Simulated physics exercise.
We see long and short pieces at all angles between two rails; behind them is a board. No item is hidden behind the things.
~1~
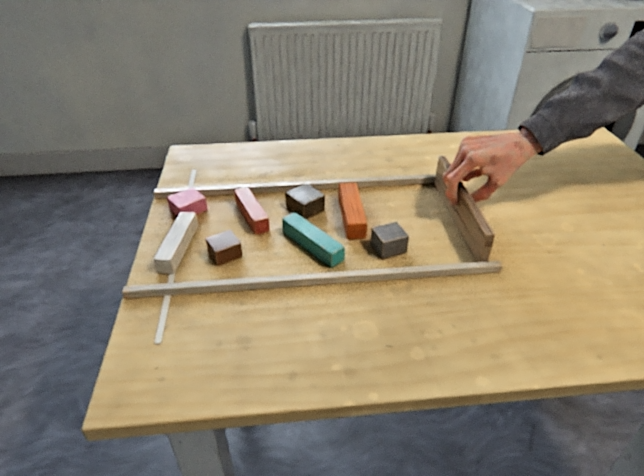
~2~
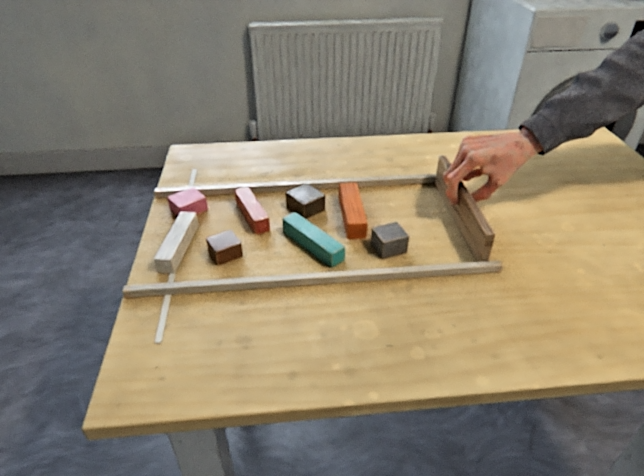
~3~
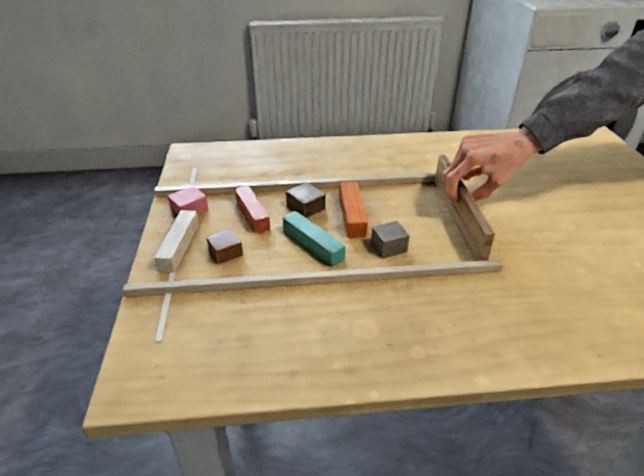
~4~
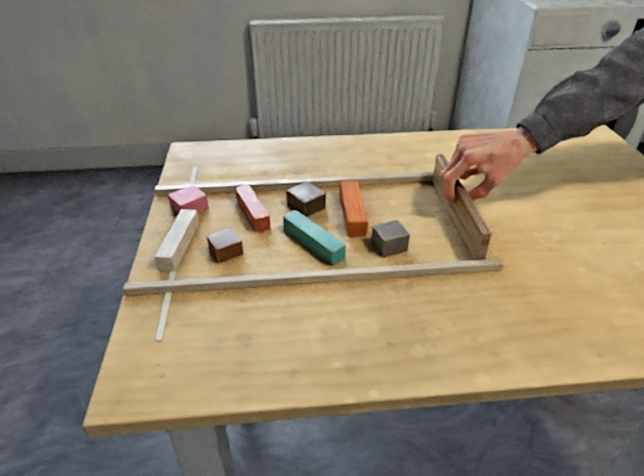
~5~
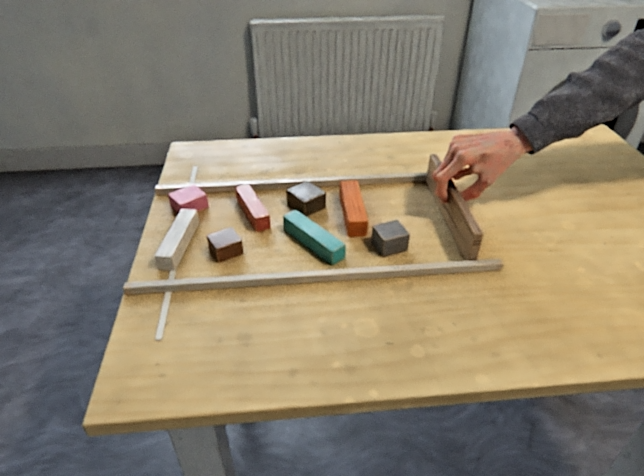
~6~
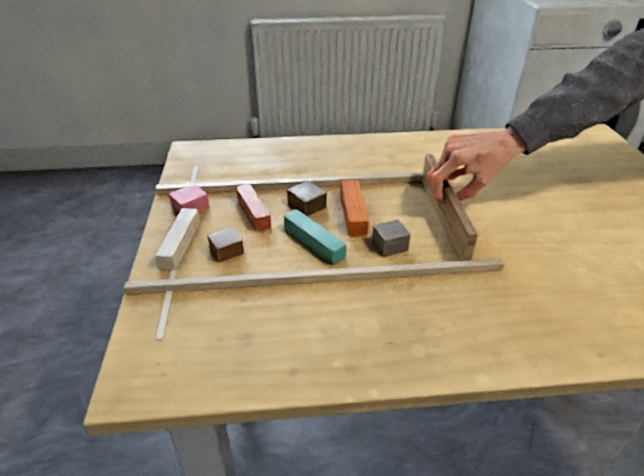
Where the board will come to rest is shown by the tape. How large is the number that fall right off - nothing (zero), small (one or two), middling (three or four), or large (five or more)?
Middling - three or four.
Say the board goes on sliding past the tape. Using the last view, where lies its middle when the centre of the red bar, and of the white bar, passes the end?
With the red bar it sits around (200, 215), with the white bar around (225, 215).
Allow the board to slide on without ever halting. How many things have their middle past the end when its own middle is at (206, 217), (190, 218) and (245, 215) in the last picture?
The numbers past the end are 2, 4 and 0.
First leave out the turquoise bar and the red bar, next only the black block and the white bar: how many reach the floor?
3 in the first case and 2 in the second.
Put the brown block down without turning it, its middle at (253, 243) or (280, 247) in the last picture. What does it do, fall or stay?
It ends up down from the first place and ends up down from the second.
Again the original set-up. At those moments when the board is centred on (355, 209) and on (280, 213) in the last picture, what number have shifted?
By then 3, and later 6.
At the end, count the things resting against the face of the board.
It touches 2.
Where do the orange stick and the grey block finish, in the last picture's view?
You'll see the orange stick at (173, 217), with the grey block at (160, 250).
Soon after, none off yet; white bar at rest near (179, 238); pink block at rest near (189, 200); brown block at rest near (226, 244).
Then, none off yet; white bar at rest near (179, 238); pink block at rest near (188, 200); brown block moved about its own width near (207, 244).
At rest, the number that fall off is three or four; fallen, red bar, brown block, pink block and white bar.
